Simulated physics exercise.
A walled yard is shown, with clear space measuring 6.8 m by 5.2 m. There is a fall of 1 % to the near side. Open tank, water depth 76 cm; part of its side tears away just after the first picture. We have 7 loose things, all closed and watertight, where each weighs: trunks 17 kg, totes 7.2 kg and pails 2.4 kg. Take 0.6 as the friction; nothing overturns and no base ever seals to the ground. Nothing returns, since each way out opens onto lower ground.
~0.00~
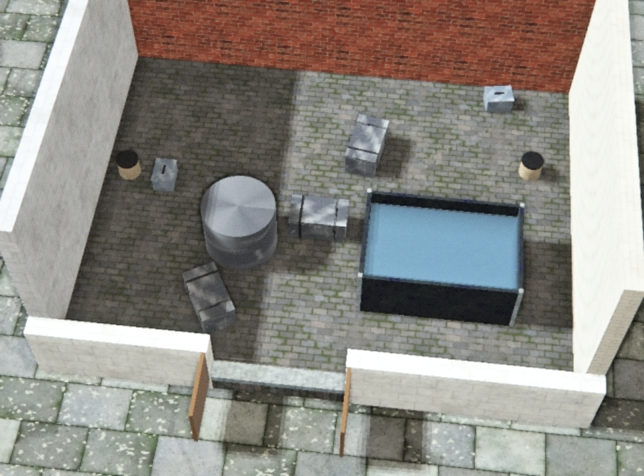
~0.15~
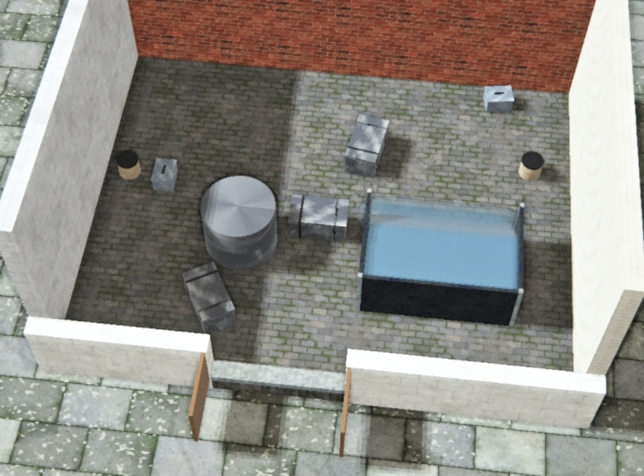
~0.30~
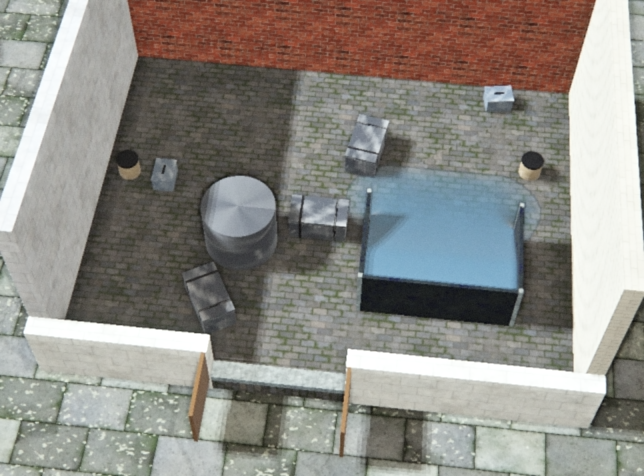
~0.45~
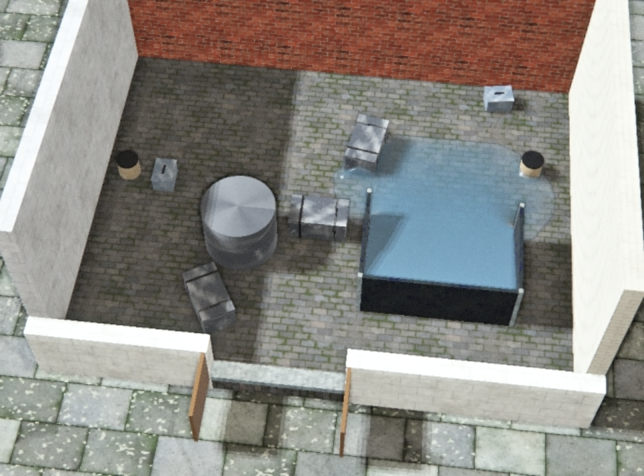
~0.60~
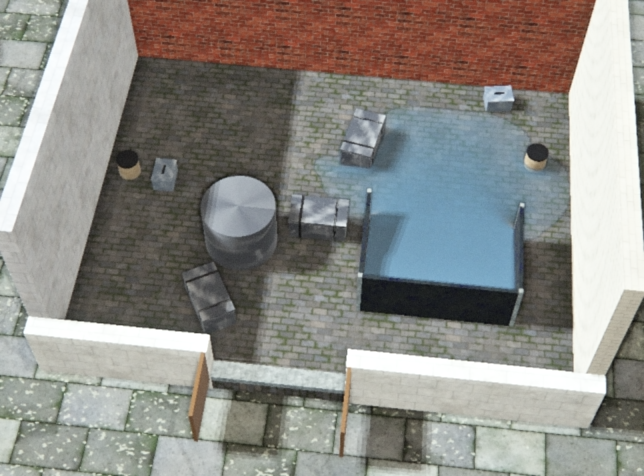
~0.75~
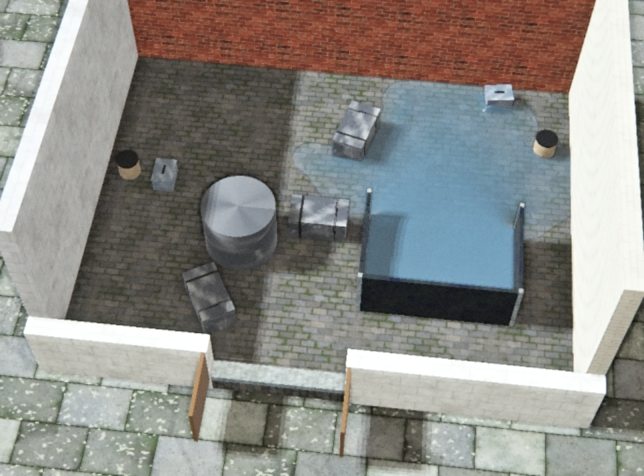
To begin with, a dark-walled tank of blue water stands in a walled brick-paved yard among metal containers and small tubs. Then its far side gives way and water spreads across the paving toward the brick wall, slightly shifting the nearby metal trunk and the right-hand pail.
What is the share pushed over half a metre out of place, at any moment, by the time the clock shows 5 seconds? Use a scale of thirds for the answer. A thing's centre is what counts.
On that scale: Two thirds or more.
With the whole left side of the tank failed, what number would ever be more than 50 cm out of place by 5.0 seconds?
So the tally would be 4.
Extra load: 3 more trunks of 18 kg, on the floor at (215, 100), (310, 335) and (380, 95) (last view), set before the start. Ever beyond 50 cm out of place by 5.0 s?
Answers in order are crosses the line, does not cross and crosses the line.
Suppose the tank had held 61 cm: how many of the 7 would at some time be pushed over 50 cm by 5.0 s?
In that case 4 of them.
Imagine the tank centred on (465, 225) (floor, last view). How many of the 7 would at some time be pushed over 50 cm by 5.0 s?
Count: 5.
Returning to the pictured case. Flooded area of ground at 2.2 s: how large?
About 18 m2.
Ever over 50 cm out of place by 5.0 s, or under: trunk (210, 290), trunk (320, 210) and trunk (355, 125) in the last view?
First falling below it, second falling below it, third exceeding it.
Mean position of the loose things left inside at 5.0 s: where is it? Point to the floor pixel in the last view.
The average lands around (287, 256).
After 1.1 s 2 of 7 are over 50 cm from their spots; 2 afloat.
After 2.2 s 2 of 7 are over 50 cm from their spots; 3 afloat.
After 3.5 s 2 of 7 are over 50 cm from their spots; 3 afloat.
After 5.0 s 5 of 7 are over 50 cm from their spots, and 5 have been at some point; 5 afloat.
